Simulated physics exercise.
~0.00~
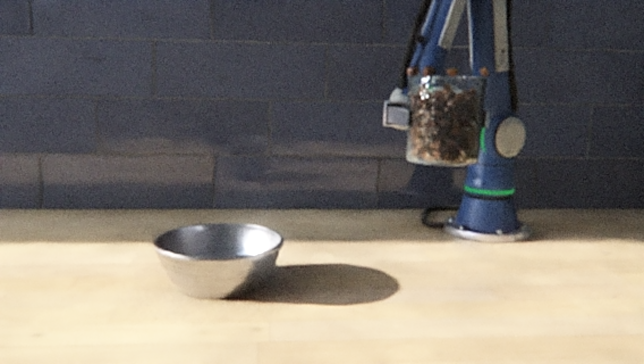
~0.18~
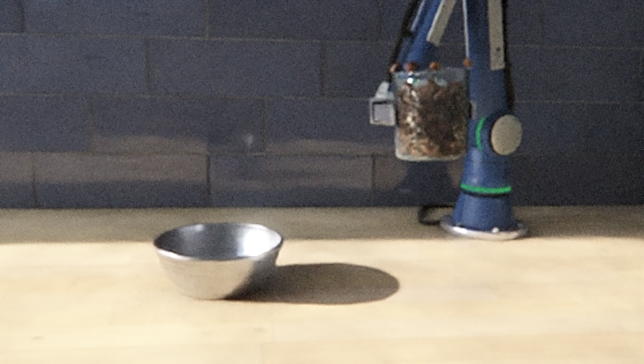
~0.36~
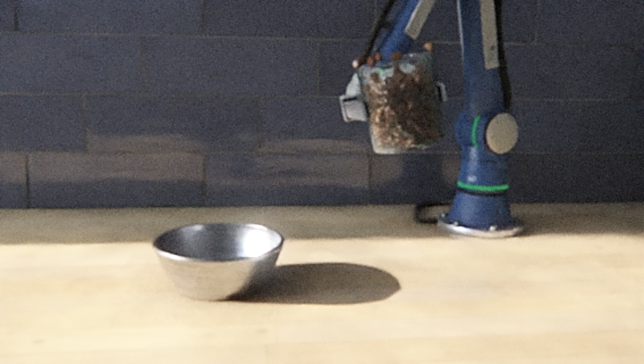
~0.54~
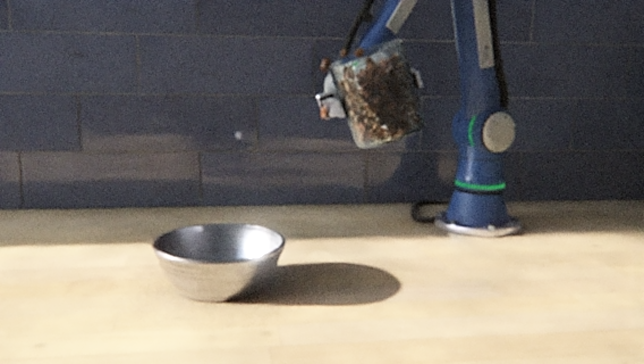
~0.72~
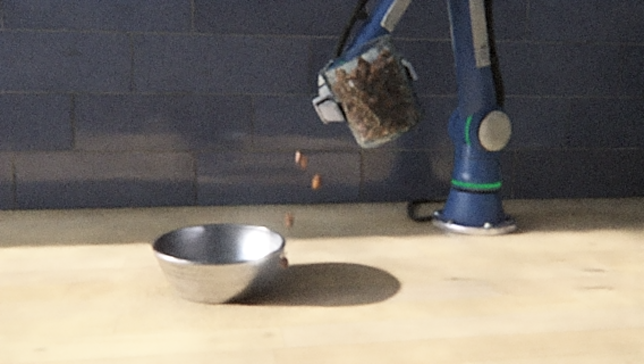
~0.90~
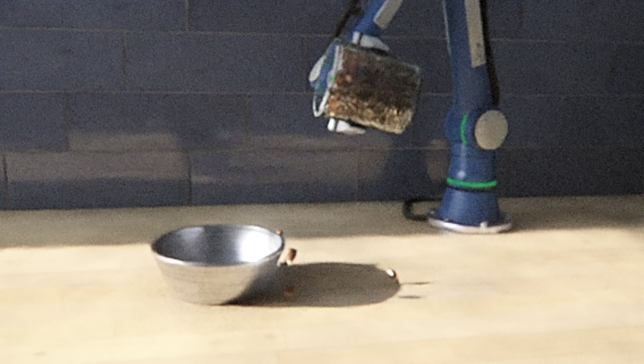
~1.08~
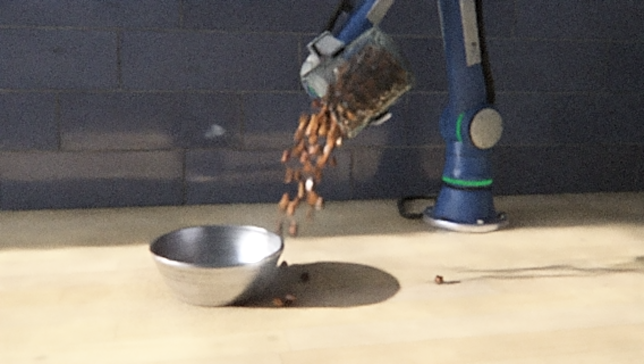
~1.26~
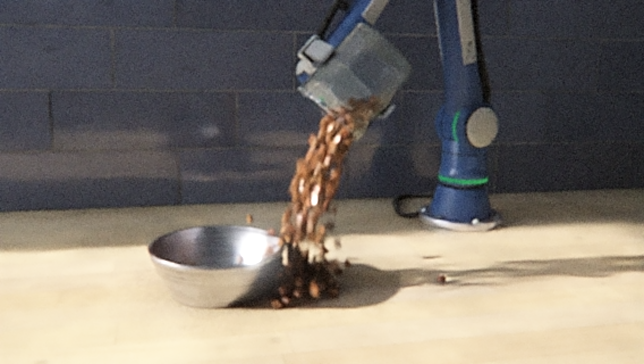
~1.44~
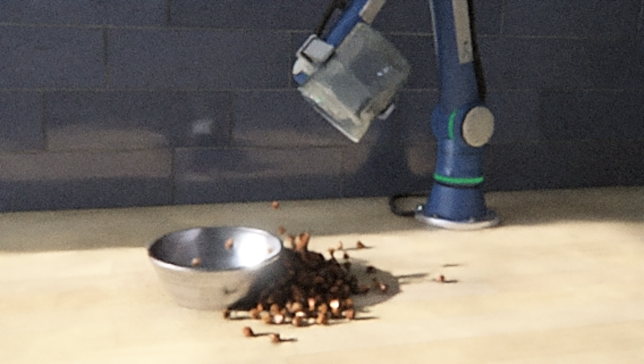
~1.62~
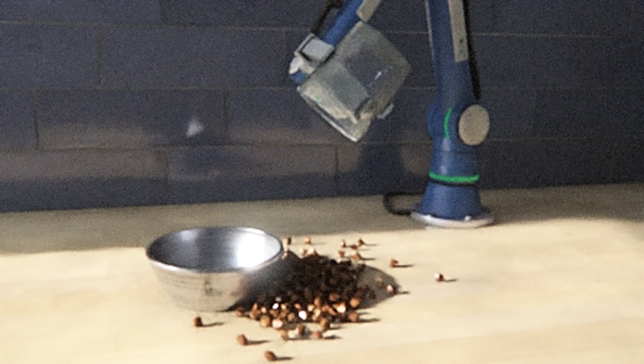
On a pale wooden tabletop, a blue robot arm tips a clear beaker of brown pellets, spilling most beside a metal bowl.
